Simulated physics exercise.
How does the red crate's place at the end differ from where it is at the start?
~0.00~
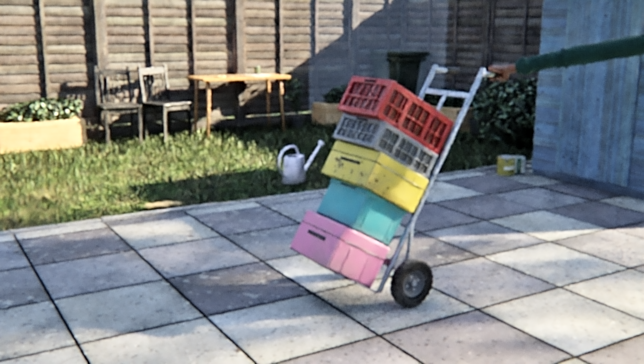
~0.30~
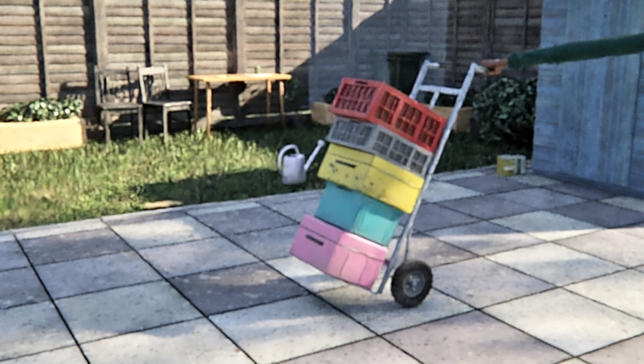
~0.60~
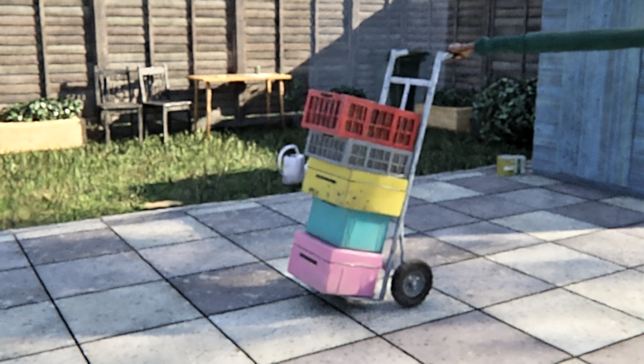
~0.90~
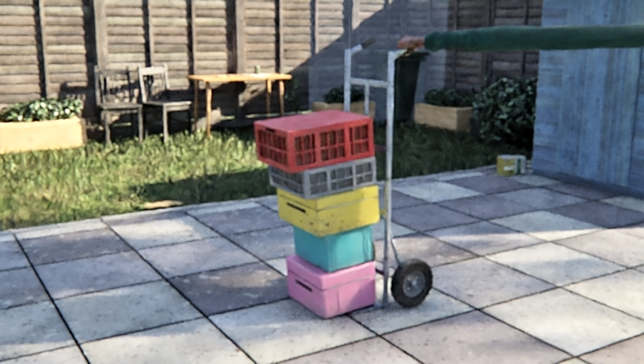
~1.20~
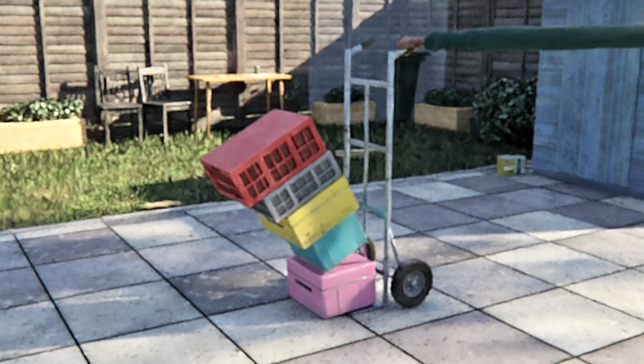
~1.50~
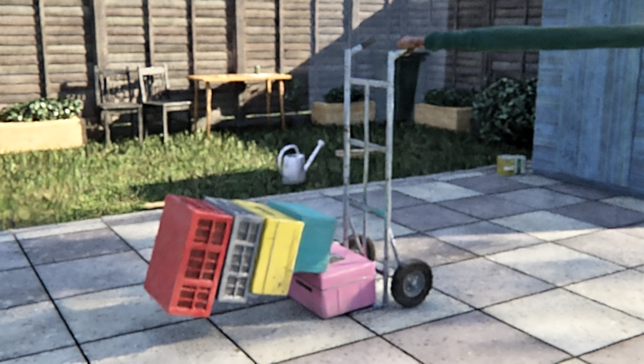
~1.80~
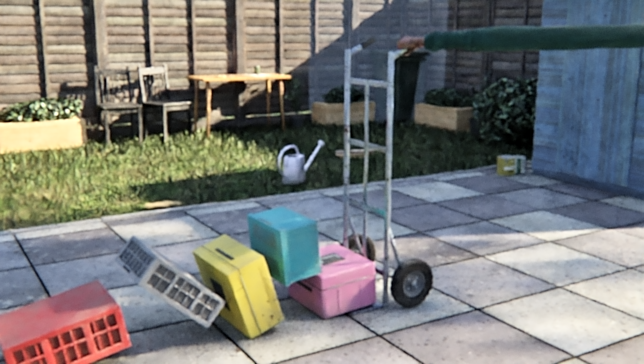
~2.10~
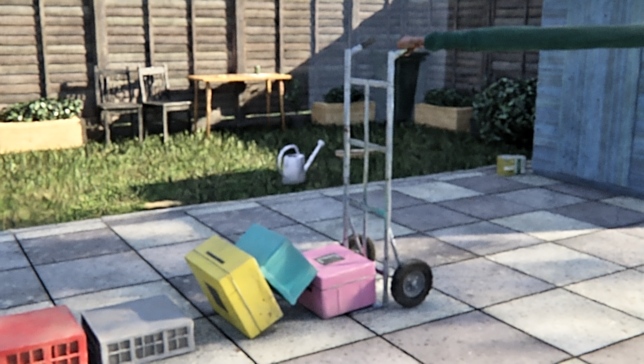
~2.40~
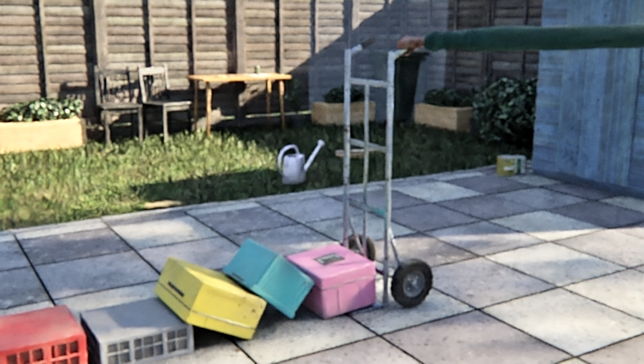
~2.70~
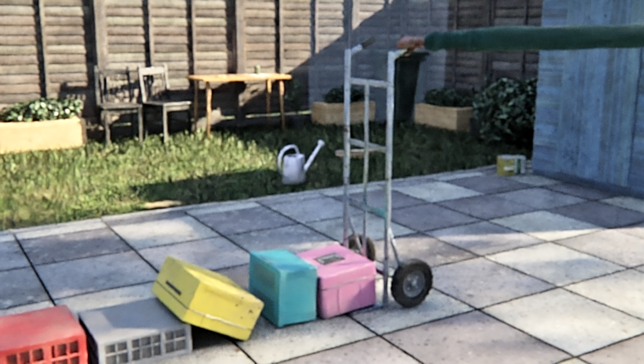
At the start the red crate sits on top of the stack on the tilted sack truck, but at the end it lies on the paving at the lower left, farthest from the truck.
